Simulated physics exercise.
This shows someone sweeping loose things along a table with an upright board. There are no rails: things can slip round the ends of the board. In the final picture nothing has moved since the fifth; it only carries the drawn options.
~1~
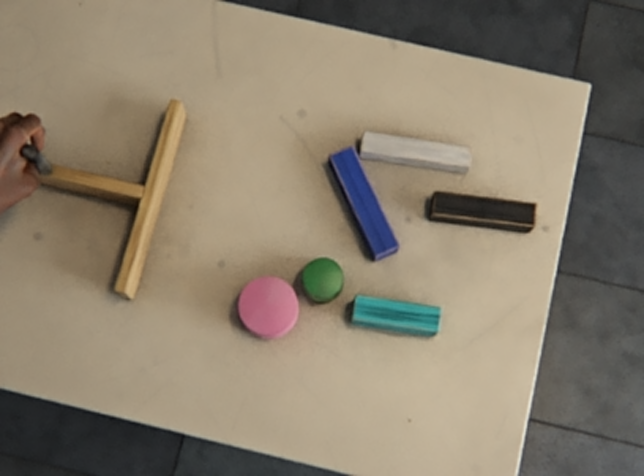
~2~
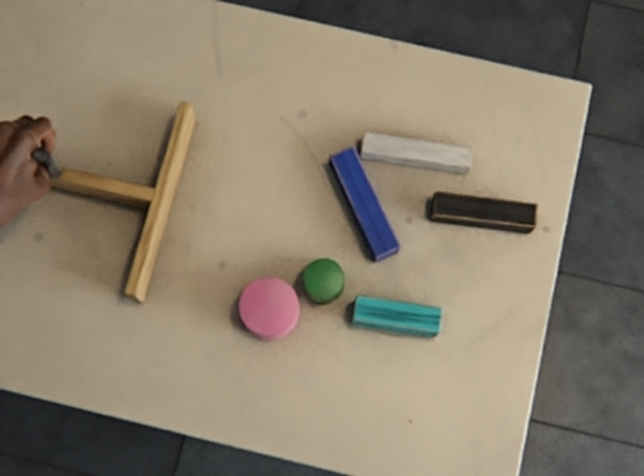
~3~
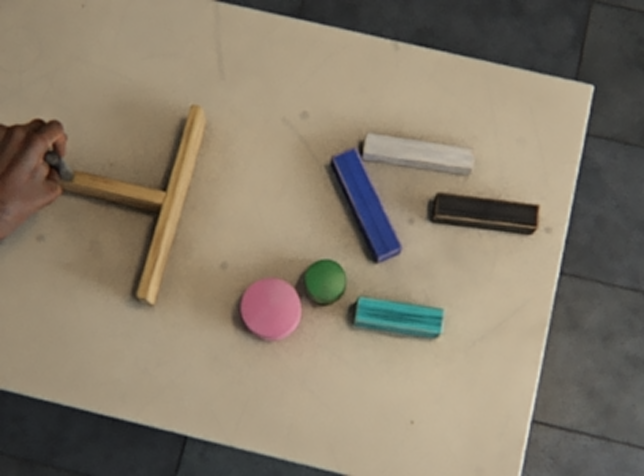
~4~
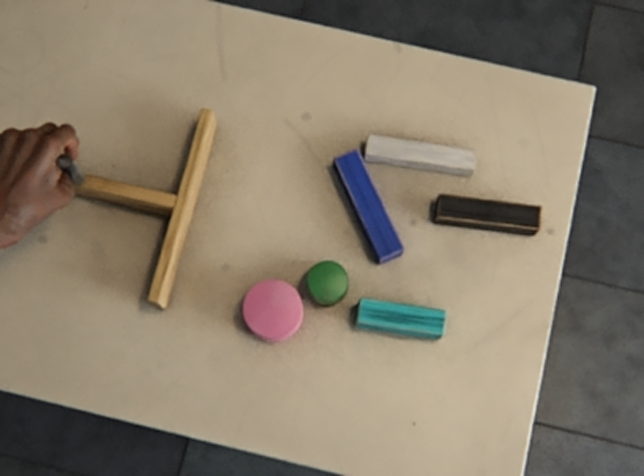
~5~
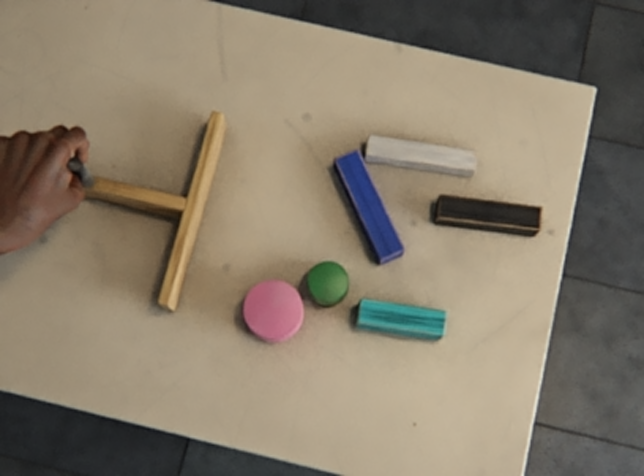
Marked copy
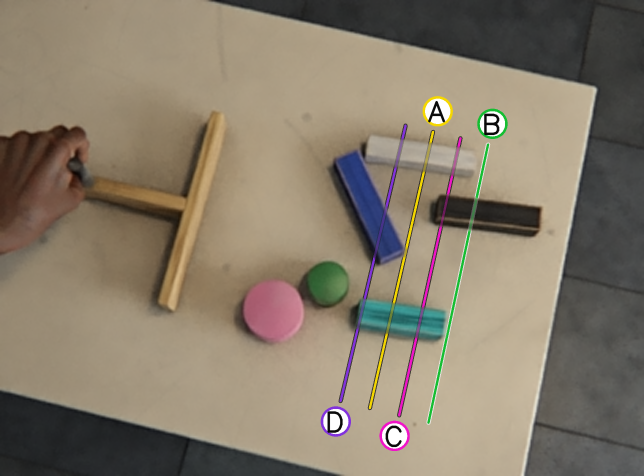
In the video, a hand holding a T-shaped wooden tool slides its upright board a short way rightward across a pale table, while the blue, white, black and turquoise bars and the pink and green round pieces stay essentially still.
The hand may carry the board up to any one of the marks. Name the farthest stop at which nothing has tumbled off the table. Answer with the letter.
At B, and not beyond.
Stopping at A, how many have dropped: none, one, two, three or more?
In all, none.
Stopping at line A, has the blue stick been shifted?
Yes.
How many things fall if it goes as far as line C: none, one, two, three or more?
In all, none.
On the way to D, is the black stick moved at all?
No.
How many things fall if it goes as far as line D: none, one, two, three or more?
By then, none.
On the marked copy, A at (402, 265); B at (459, 279); C at (431, 272); D at (374, 259).
Following B. Soon after the start, board (287, 228); pink tin (303, 319); green tin (335, 282).
Later, board (383, 251); black stick (492, 216); turquoise stick (464, 318).
In the end, board (459, 269); black stick (562, 219); turquoise stick (522, 320); nothing has fallen.
As for the rest, A is safe but short; C is safe but short; D is safe but short.
